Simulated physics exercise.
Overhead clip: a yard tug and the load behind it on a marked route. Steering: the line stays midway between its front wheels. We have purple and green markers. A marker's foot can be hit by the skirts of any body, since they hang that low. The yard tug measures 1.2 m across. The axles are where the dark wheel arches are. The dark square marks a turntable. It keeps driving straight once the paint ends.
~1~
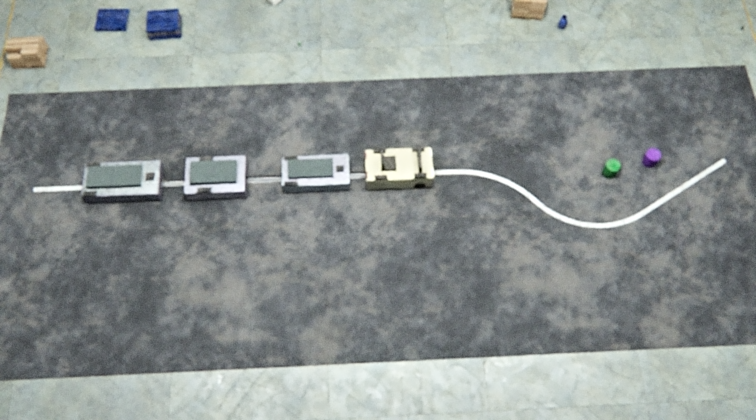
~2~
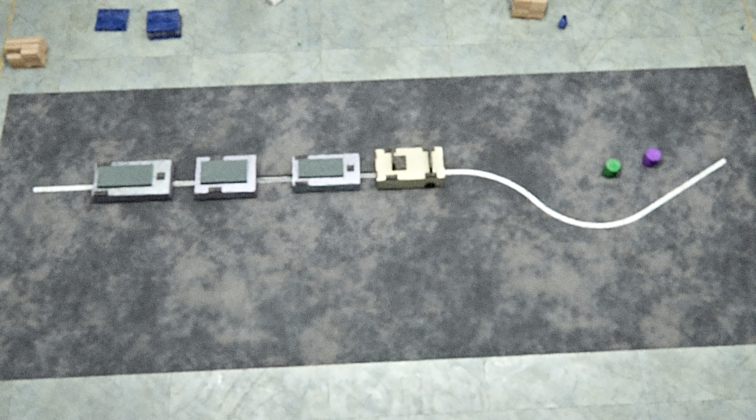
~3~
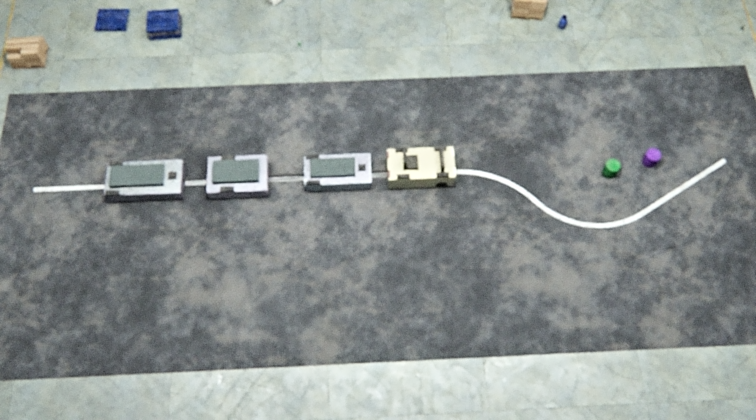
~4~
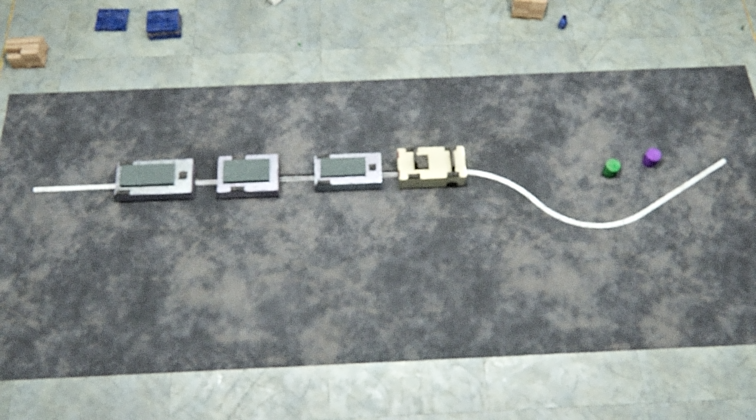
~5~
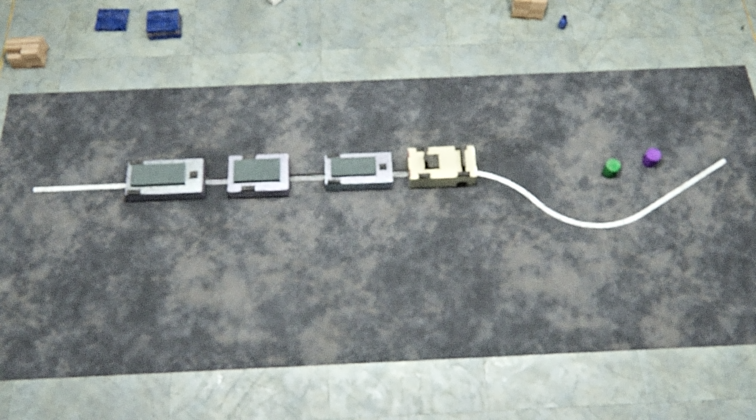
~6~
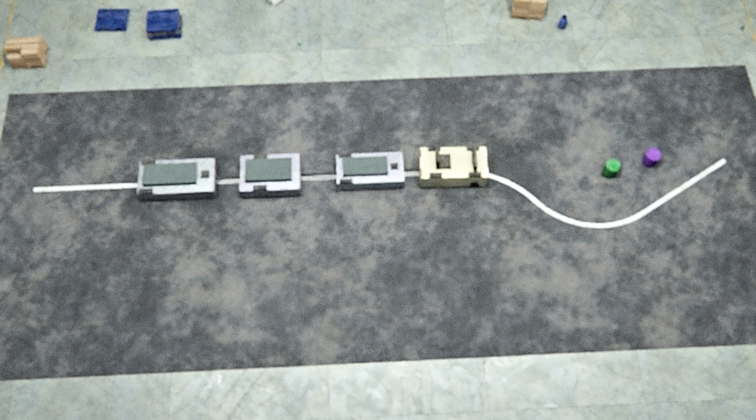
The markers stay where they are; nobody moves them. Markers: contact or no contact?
Purple contact, green contact.
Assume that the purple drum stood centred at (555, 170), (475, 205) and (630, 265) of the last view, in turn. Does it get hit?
Place one: No contact; place two: Contact; place three: No contact.
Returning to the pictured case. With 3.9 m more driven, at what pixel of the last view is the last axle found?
Near (254, 172).
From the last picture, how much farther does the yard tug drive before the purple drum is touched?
The touch comes after about 14.0 m of further driving.
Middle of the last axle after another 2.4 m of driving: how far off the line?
Roughly 5 centimetres from the line.
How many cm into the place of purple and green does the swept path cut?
For purple around 15, for green around 15.
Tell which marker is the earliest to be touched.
That would be purple.
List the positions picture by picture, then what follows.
Nose (428, 163); last axle (92, 179); still straight; purple (651, 158), green (611, 169); 3 trailers, in the first picture.
Nose (438, 162); last axle (102, 179); still straight, in the second picture.
Nose (450, 162); last axle (114, 178); still straight, in the third picture.
Nose (460, 161); last axle (125, 178); still straight, in the fourth picture.
Nose (471, 161); last axle (135, 177); still straight, in the fifth picture.
Nose (482, 162); last axle (147, 177); turned 2°; purple (651, 158), green (611, 169), in the sixth picture.
After another 4.4 m, the last axle is at (268, 171) of the last picture, on the line.
After another 8.8 m, the last axle is at (384, 170) of the last picture, 15 cm off the line.
After another 14.2 m, the last axle is at (531, 190) of the last picture, 10 cm off the line; the second trailer has hit purple.
After another 15.7 m, the last axle is at (572, 190) of the last picture, 85 cm off the line; the third trailer has hit green.
After another 22.1 m, the last axle is at (735, 141) of the last picture, 25 cm off the line; 2 of 2 struck in all.
